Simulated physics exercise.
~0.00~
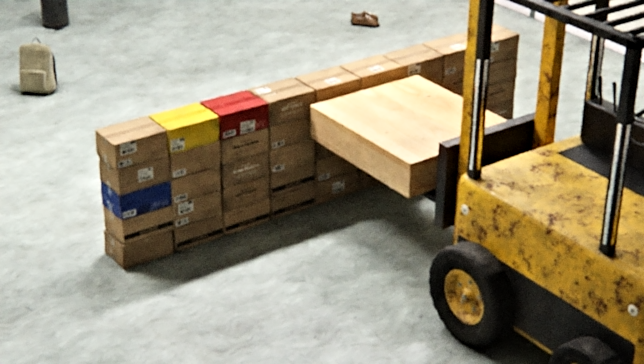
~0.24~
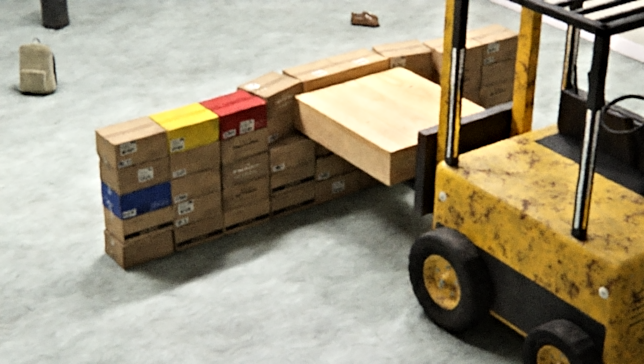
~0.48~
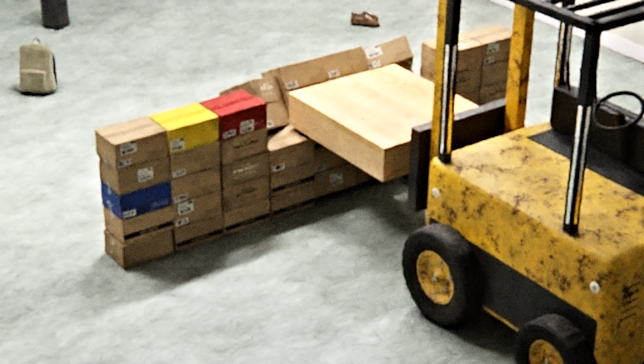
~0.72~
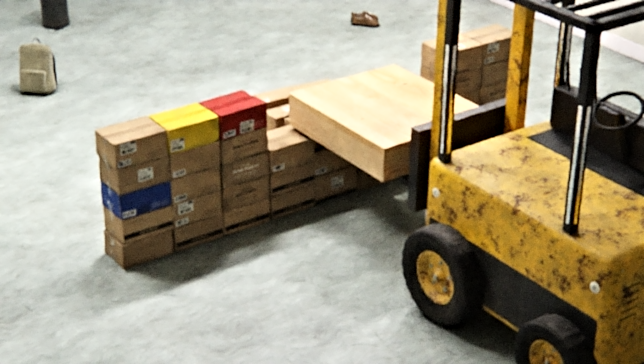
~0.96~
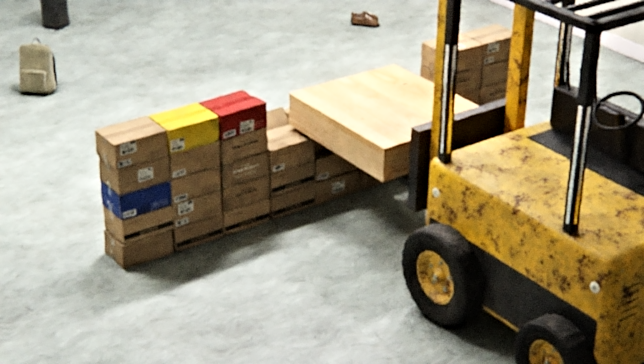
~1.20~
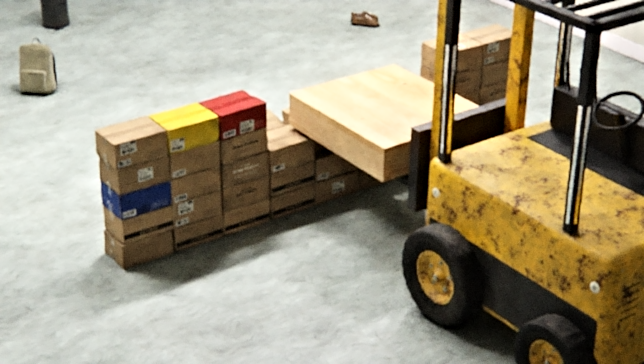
At the start, a long wall of stacked cardboard boxes stands on a grey floor, with a blue, a yellow and a red box near its left end, while a yellow forklift holds a large wooden crate against it from the right. The forklift moves left, and the crate pushes into the wall, shoving the upper boxes back out of line. Several of them tip and drop away behind the wall as the forklift comes to a stop. In the end, a gap remains around the motionless crate, while the three coloured boxes and the far right stack still stand.
